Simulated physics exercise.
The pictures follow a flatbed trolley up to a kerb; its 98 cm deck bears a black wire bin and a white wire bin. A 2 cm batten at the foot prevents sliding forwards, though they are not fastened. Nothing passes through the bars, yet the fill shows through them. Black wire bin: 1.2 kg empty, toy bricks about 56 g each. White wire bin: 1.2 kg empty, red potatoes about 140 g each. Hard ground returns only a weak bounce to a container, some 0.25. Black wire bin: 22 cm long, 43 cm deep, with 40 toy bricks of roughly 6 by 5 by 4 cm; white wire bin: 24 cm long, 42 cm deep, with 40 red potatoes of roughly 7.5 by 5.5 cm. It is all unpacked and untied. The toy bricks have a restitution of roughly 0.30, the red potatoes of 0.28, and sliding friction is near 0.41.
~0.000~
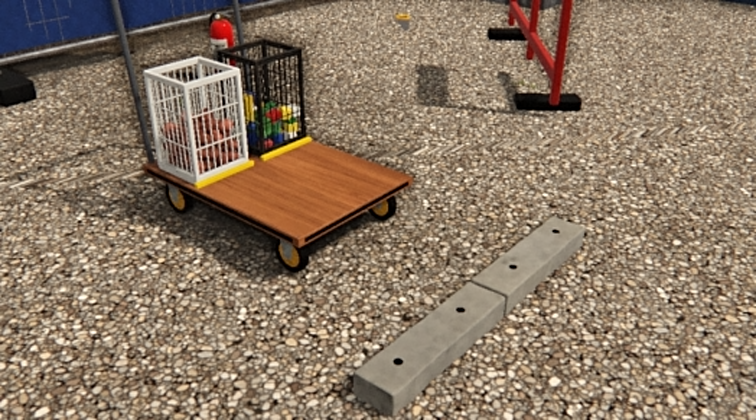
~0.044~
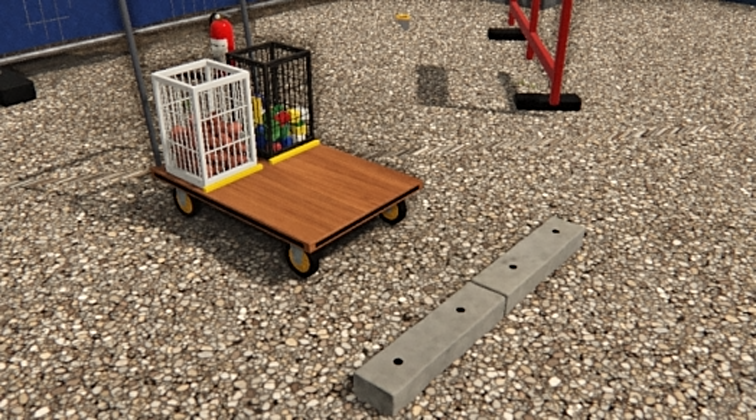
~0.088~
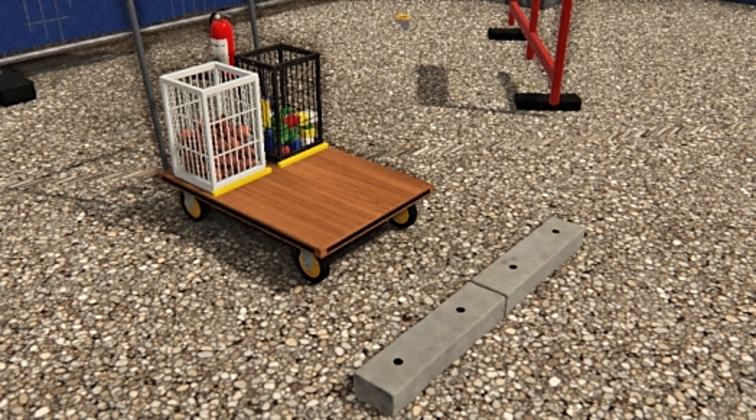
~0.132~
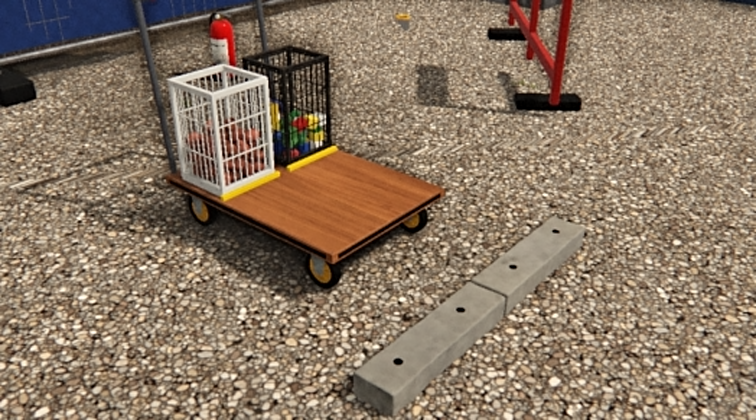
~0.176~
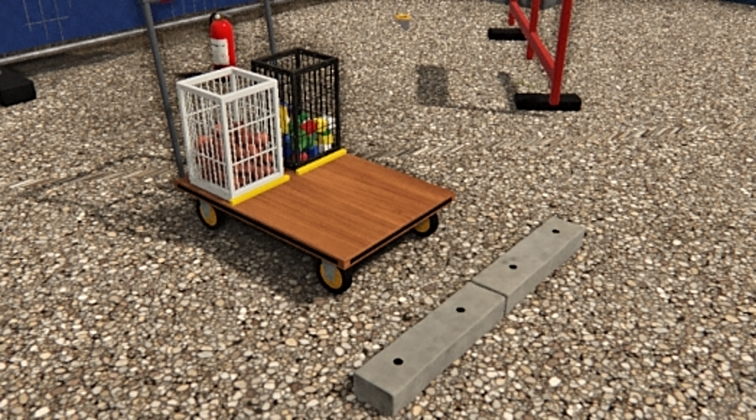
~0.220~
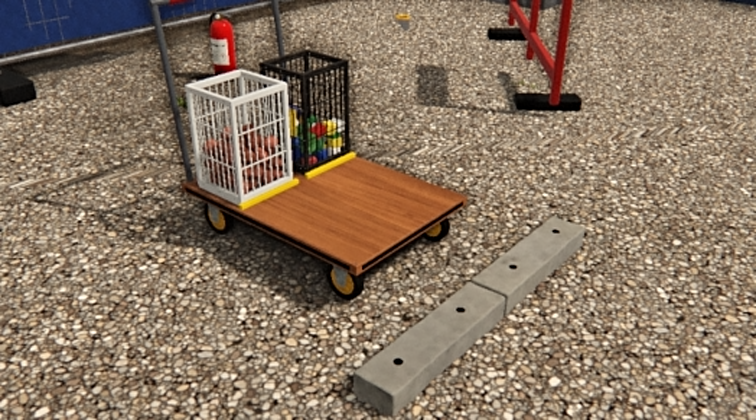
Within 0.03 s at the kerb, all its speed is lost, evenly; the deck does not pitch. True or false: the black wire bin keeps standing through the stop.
True.
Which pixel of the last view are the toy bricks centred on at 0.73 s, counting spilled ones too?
Near (356, 157).
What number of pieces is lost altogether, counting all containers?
Pieces: Around 0.
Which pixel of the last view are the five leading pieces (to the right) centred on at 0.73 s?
Around (359, 162) in pixels.
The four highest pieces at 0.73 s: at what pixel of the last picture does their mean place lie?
(327, 143), roughly.
After 0.43 s, the stop begins.
After 0.55 s, the black wire bin leans 9° with 0 of 40 out and the white wire bin leans 9° with 0 of 40 out.
After 0.73 s, the black wire bin is upright with 0 of 40 out and the white wire bin is upright with 0 of 40 out.
Final count (at 0.96 s), the black wire bin is upright with 0 of 40 out and the white wire bin is upright with 0 of 40 out. Greatest lean of the black wire bin, 10°.
